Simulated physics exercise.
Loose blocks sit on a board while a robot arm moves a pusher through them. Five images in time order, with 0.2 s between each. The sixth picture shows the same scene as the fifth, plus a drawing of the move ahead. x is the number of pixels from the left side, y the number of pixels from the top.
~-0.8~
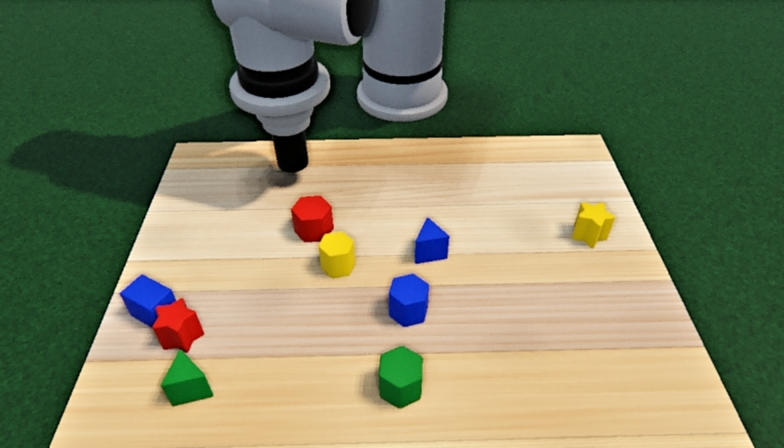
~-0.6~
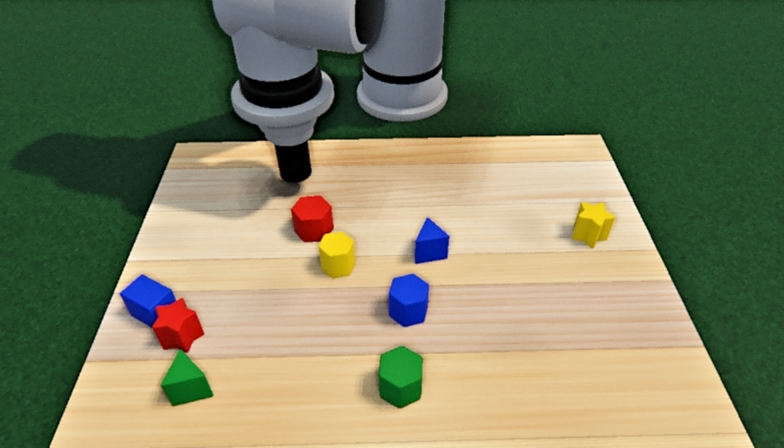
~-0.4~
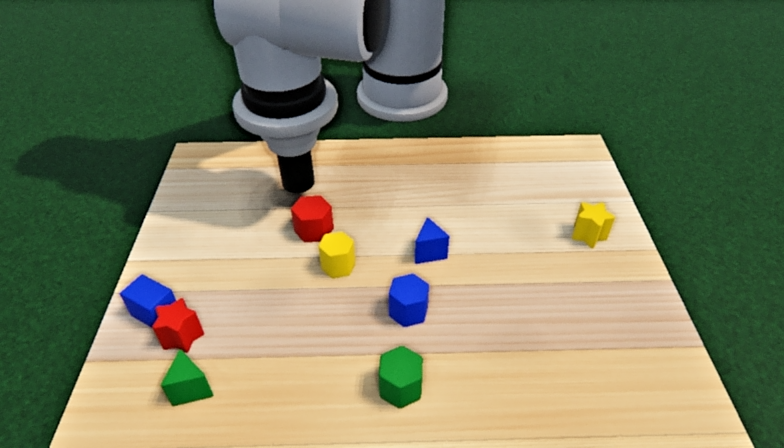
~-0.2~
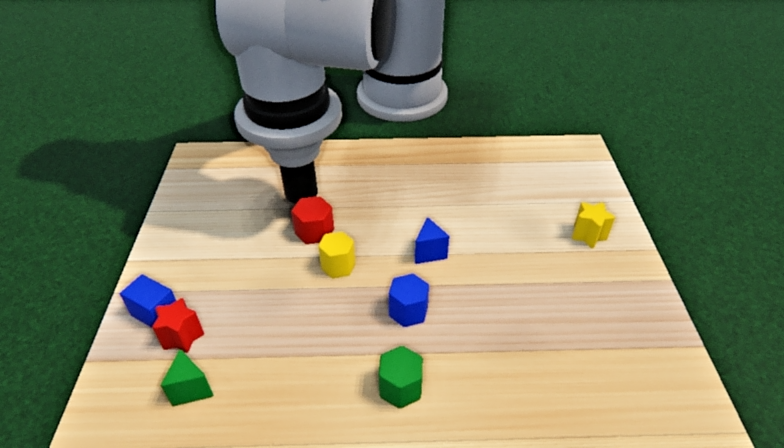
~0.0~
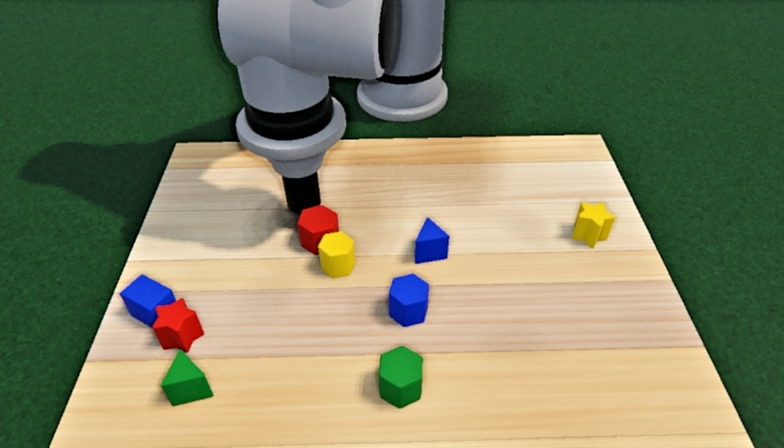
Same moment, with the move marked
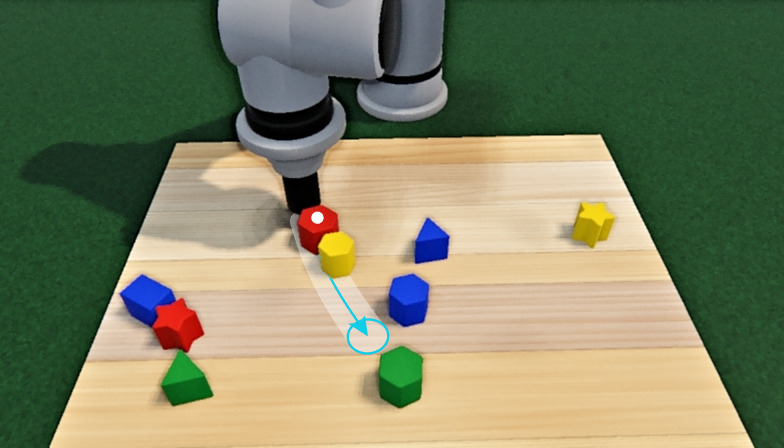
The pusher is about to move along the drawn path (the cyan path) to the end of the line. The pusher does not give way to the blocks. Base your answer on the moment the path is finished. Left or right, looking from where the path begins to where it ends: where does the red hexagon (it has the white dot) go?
Moves left.
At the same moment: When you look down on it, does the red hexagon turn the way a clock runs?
Going by the path, no.
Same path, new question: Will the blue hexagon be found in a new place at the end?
Short answer: Yes.
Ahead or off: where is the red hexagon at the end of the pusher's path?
The pusher still has the red hexagon in front of it when the path ends.
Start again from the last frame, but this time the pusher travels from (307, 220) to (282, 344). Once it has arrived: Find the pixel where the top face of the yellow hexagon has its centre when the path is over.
My estimate: (365, 263).
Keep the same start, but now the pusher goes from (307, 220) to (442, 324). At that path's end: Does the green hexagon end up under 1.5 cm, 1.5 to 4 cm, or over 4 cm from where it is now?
Result: Under 1.5 cm.
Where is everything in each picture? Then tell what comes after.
Tip of the pusher (293, 163), middles of tops, red hexagon (311, 207), yellow hexagon (336, 243), green hexagon (401, 365), blue hexagon (409, 288), in the first picture.
Pusher (296, 173), nothing pushed, in the second picture.
Pusher (299, 183), nothing pushed, in the third picture.
Pusher (301, 193), red hexagon (312, 208), in the fourth picture.
Pusher (304, 204), red hexagon (317, 218), yellow hexagon (336, 243), green hexagon (401, 365), blue hexagon (409, 288), in the fifth picture.
The line goes from (307, 220) over (329, 274) to (368, 336); the dot is on the red hexagon.
On the path given first. One third of the way, pusher (318, 240); red hexagon (338, 255), turned 15° anticlockwise; yellow hexagon (365, 272), turned 25° anticlockwise.
Two thirds of the way, pusher (338, 279); red hexagon (365, 294), turned 35° anticlockwise; yellow hexagon (401, 307), turned 40° anticlockwise; blue hexagon (440, 302), turned 40° anticlockwise.
At the end, pusher (367, 321); red hexagon (402, 335), turned 45° anticlockwise; yellow hexagon (445, 341), turned 60° anticlockwise; green hexagon (406, 374), turned 20° clockwise; blue hexagon (457, 307), turned 95° anticlockwise.
